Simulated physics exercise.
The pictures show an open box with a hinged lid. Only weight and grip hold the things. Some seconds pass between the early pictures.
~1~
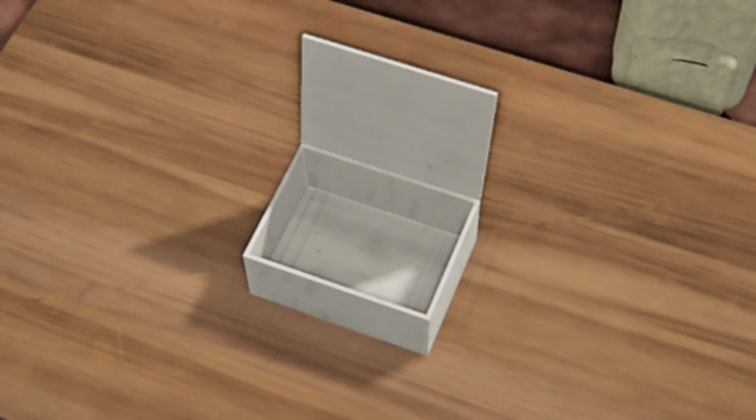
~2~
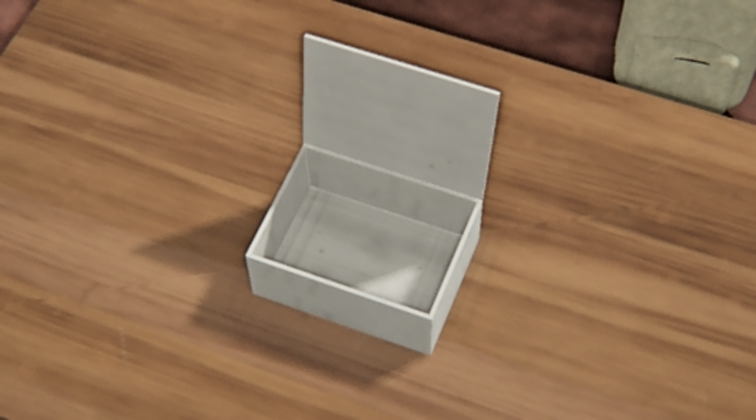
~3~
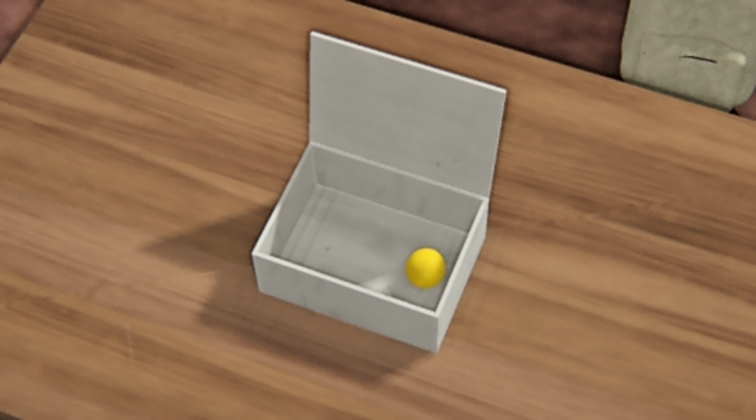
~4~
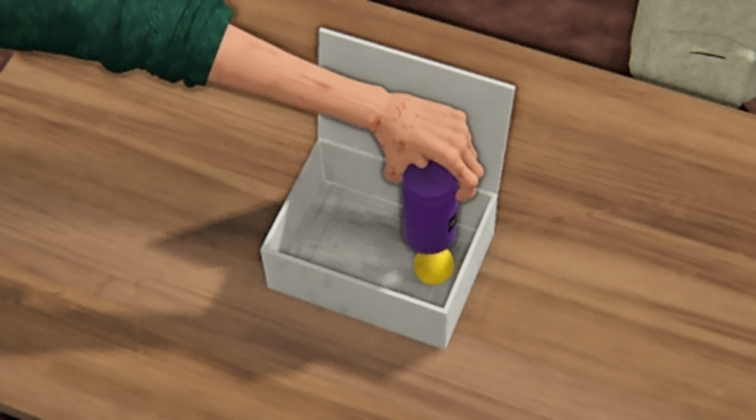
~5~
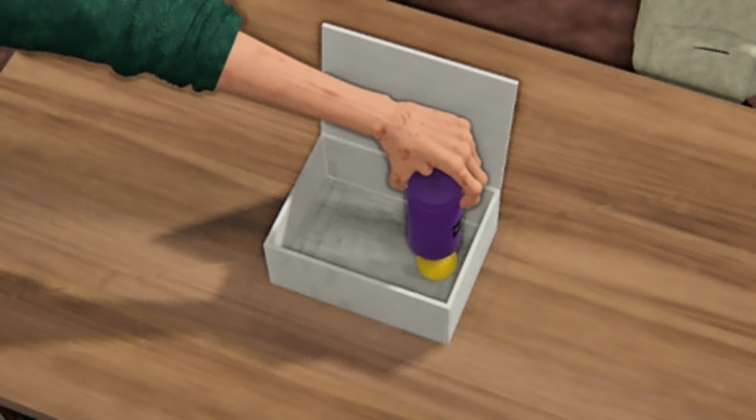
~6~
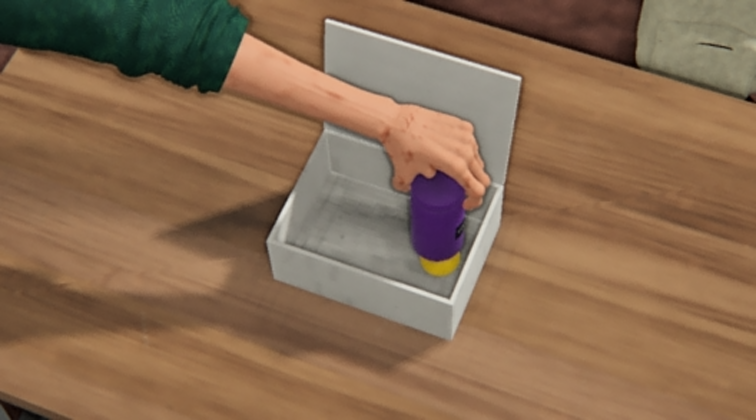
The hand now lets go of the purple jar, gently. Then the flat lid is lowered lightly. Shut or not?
Outcome: The lid sits on the rim.
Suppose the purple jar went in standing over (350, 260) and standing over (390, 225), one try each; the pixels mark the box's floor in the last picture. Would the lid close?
First try: It will not close; second try: It is held up.
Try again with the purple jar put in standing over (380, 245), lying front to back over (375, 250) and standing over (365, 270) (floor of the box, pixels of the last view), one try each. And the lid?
In the first case it is held up; in the second case it shuts flat; in the third case it will not close.
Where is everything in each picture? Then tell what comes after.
The last thing is not in view yet, in the first picture.
The last thing is not in view yet, in the second picture.
The last thing is not in view yet; yellow lemon (425, 268), in the third picture.
Still above its spot; purple jar (430, 204); yellow lemon (434, 265), in the fourth picture.
Still above its spot; purple jar (435, 211), in the fifth picture.
In place under the hand; purple jar (438, 212), in the sixth picture.
Then, 0.50 s past the last view, purple jar rocked 65° from its first pose near (397, 212); yellow lemon displaced about its own width.
Then, 1.20 s past the last view, lid starting down; purple jar on its side near (349, 237); yellow lemon displaced about its own width.
Then, 1.70 s past the last view, lid 46° above the rim; purple jar on its side near (349, 237); yellow lemon displaced about its own width.
Then, 1.90 s past the last view, lid 15° above the rim; purple jar on its side near (349, 237); yellow lemon displaced about its own width.
Finally, lid shut; down or leaning hard in the box, purple jar; moved from the start, yellow lemon. Final places as the last picture's camera would see them, purple jar near (349, 238).
